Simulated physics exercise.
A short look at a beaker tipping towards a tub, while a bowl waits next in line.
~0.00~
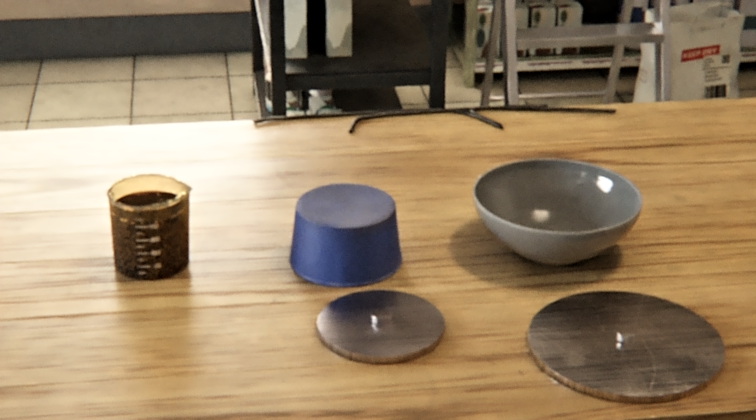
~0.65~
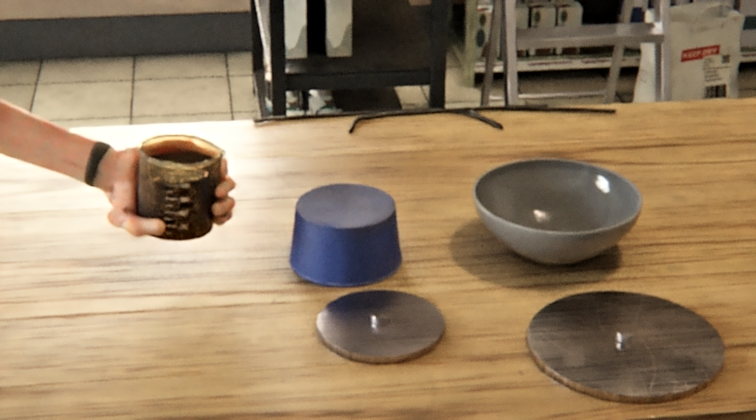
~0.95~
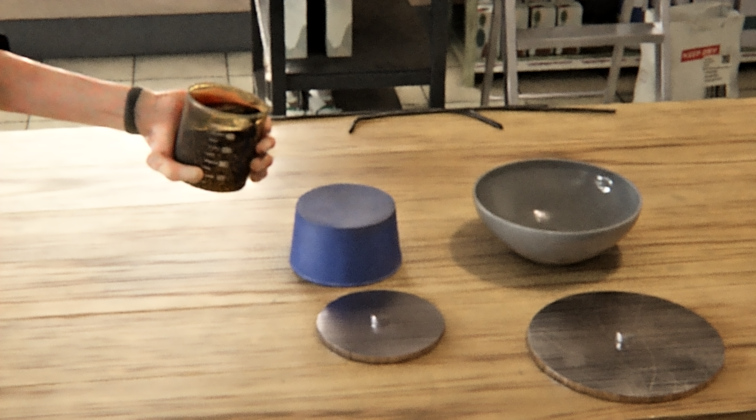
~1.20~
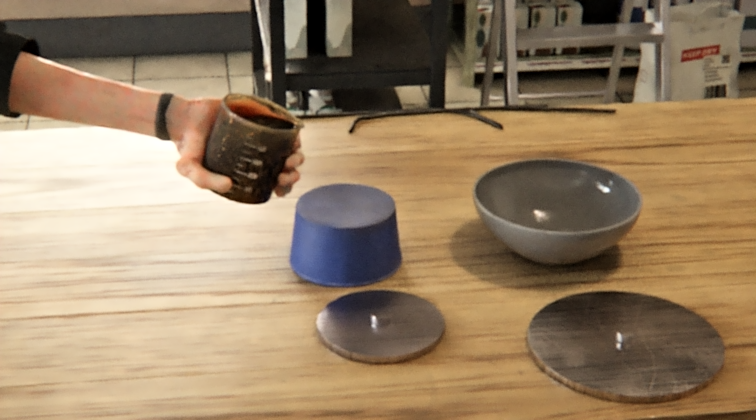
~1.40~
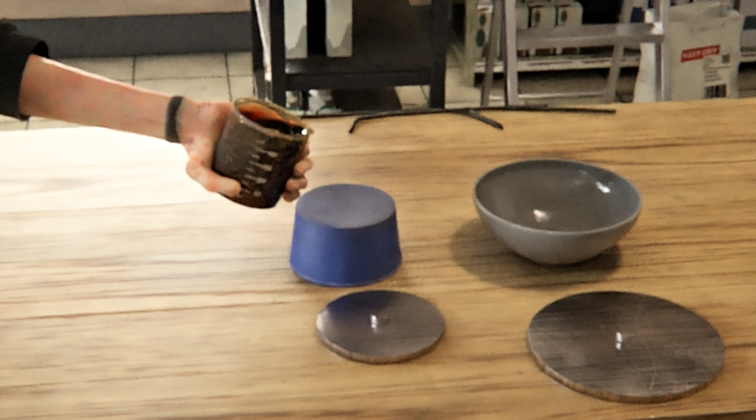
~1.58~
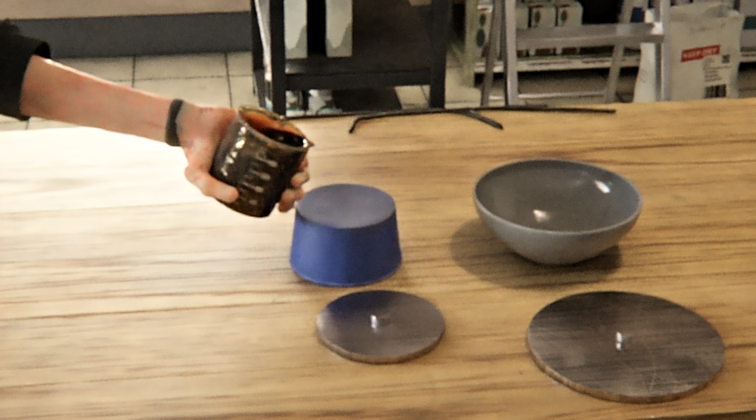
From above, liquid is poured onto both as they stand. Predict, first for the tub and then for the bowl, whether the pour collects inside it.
As I see it, the tub gets no share, the bowl gets a share.
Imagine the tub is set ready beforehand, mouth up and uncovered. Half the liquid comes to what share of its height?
25 %, roughly.
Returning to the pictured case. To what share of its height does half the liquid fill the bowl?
My estimate is 30 percent.
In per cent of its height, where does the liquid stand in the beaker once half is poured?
I'd put the level around 40 percent of the height.
After 2.3 s, it runs off the upturned base of the tub.
After 3.2 s, the red wine goes into the bowl.
After 4.6 s, the tub is empty, in a puddle; the bowl has its share inside.
